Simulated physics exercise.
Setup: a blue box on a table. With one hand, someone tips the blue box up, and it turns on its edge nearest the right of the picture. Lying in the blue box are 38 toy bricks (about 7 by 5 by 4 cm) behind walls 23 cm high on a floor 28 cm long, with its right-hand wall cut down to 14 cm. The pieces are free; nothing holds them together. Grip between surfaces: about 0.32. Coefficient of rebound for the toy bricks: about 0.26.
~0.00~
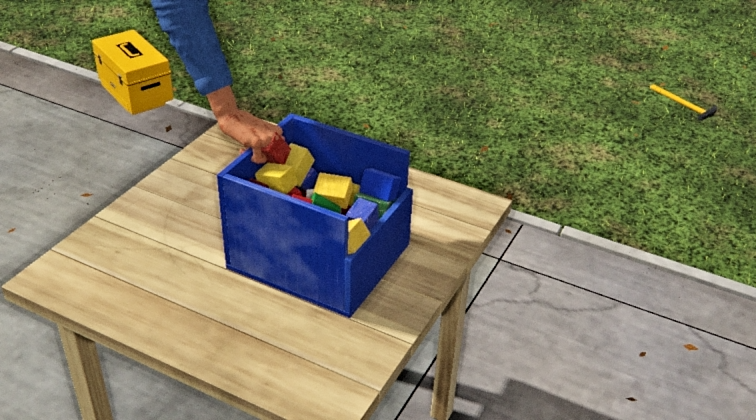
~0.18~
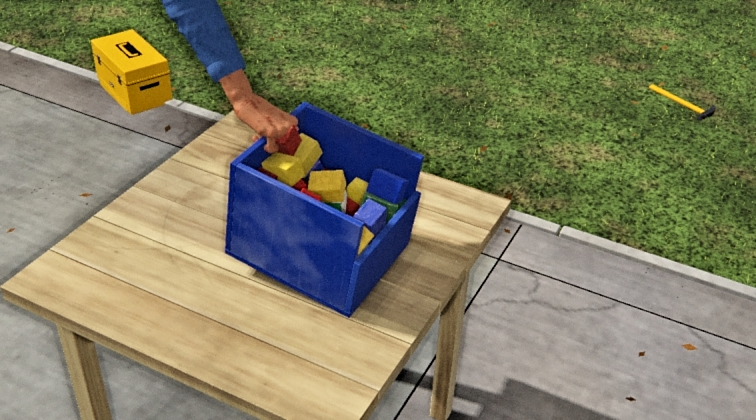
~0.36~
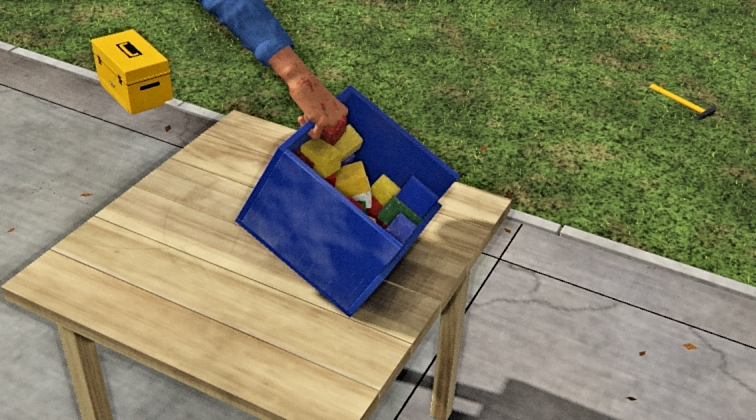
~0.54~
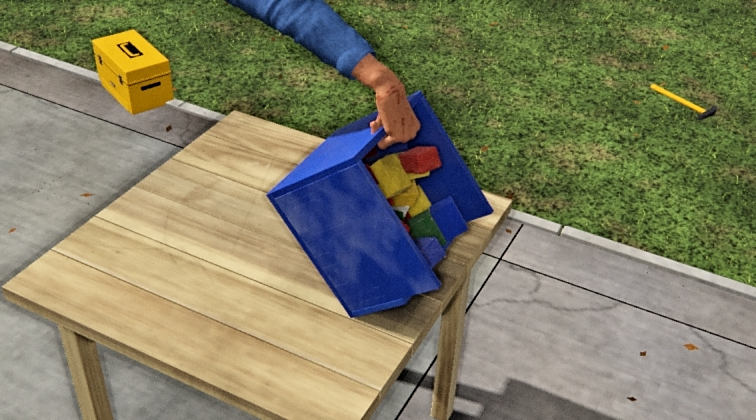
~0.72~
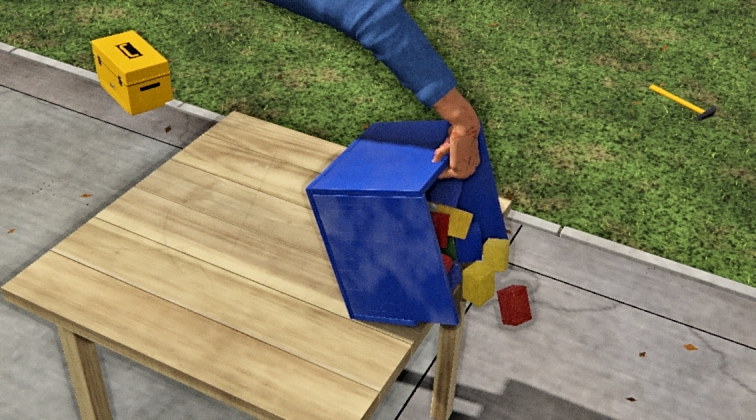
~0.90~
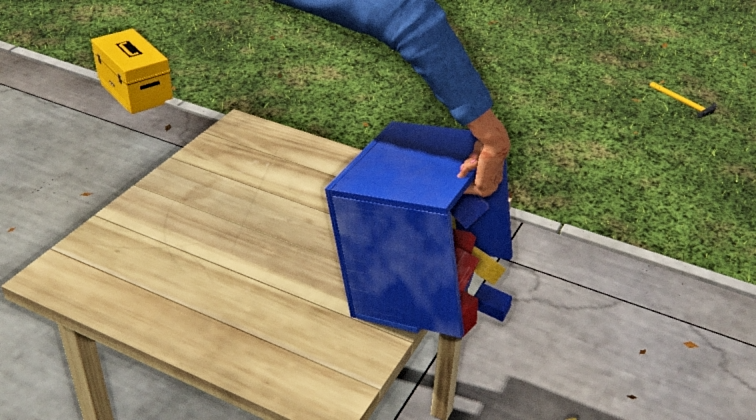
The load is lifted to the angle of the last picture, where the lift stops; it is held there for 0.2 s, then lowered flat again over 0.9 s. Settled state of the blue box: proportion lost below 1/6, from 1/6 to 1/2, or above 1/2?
From 1/6 to 1/2.
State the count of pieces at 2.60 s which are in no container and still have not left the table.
Tally: Some 0.
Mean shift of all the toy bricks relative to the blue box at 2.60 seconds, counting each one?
About 26 cm to the right.
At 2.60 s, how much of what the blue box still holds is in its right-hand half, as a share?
Around 80 per cent.
After 1.17 s, tilt 78°; the blue box is down by 11 of 38.
After 1.51 s, tilt 45°; the blue box is down by 14 of 38.
After 1.99 s, tilt 0°; the blue box is down by 14 of 38.
Outcome (at 2.60 s), the blue box is down by 14 of 38. Asked share, 14 of 38, 37 per cent.
